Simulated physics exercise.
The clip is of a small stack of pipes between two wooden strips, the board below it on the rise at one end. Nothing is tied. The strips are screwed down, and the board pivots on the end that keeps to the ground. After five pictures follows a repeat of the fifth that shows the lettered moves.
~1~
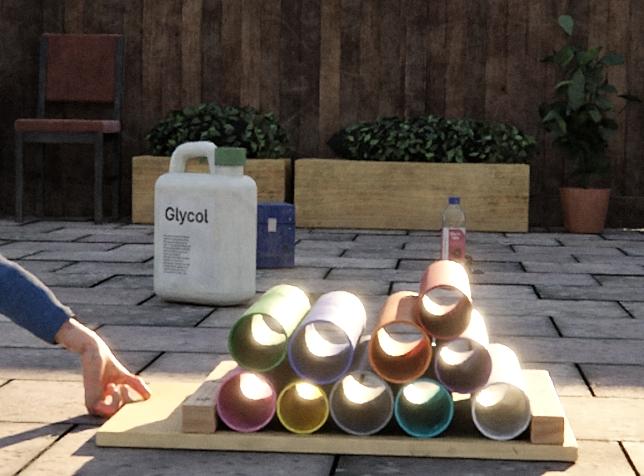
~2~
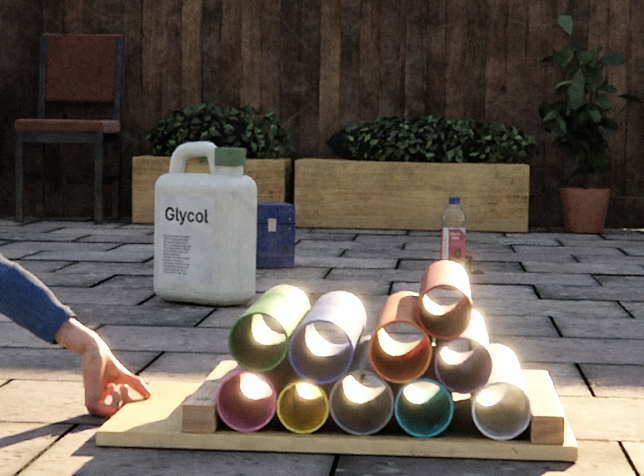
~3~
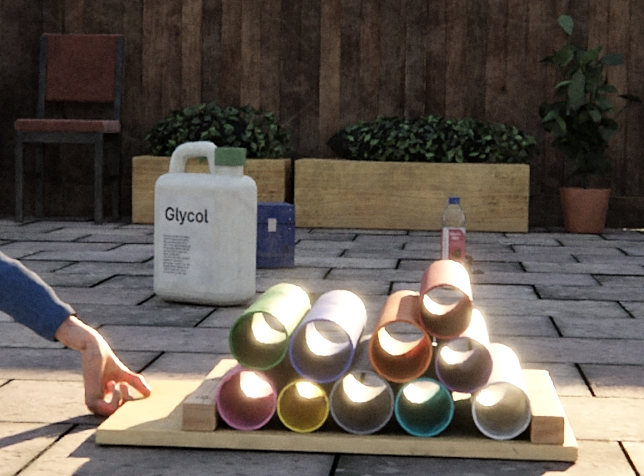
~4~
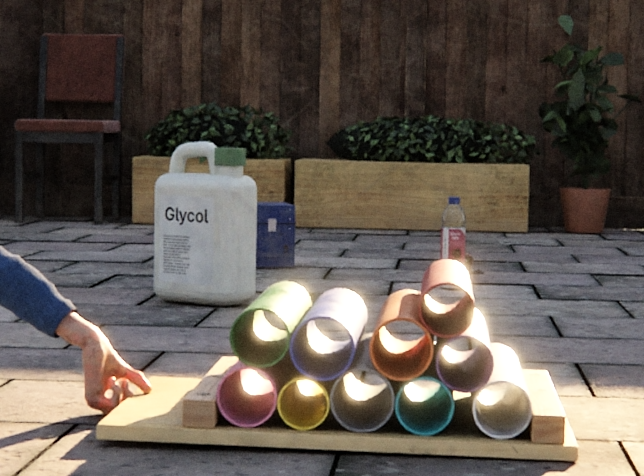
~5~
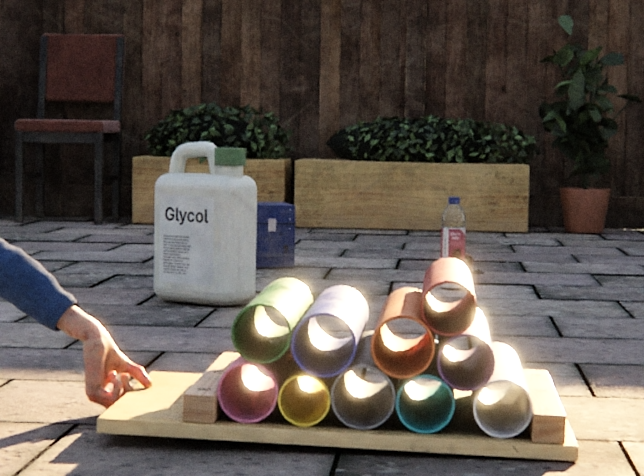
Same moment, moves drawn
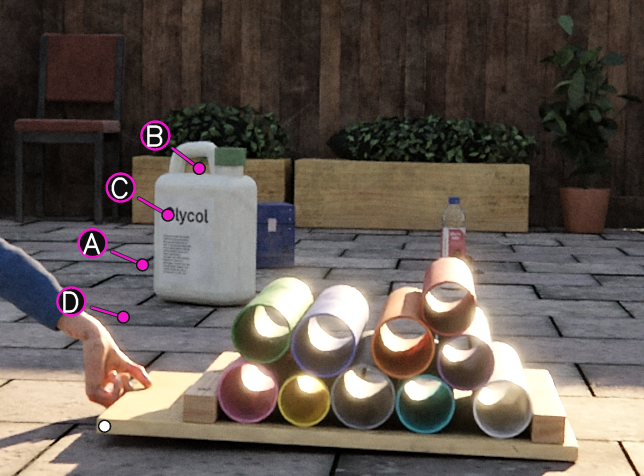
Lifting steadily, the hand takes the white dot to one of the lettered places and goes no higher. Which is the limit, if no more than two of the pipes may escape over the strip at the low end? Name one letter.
Up to D.
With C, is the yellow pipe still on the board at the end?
Yes.
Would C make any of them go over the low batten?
Yes, at C.
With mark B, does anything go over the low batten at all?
Yes.
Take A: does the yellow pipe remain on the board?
Yes.
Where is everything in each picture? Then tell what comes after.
The first frame shows purple pipe (463, 365); blue pipe (321, 352); green pipe (258, 342).
The second frame shows green pipe (258, 342); orange pipe (400, 351).
The third frame shows board (344, 404); pink pipe (247, 400); green pipe (259, 340); turquoise pipe (424, 407).
The fourth frame shows board (344, 402); pink pipe (247, 397); yellow pipe (304, 404).
The fifth frame shows board (345, 399); pink pipe (248, 393); yellow pipe (304, 400).
On the marked copy, A at (143, 265); B at (199, 169); C at (168, 215); D at (123, 317); the white dot at (105, 426).
Taking D. A third of the way, board at 13°.
Two thirds of the way, board at 15°.
When it is over, board at 15°, one over the low batten (purple).
As for the rest, A four over the low batten (purple, blue, orange, red); B five over the low batten; C five over the low batten.
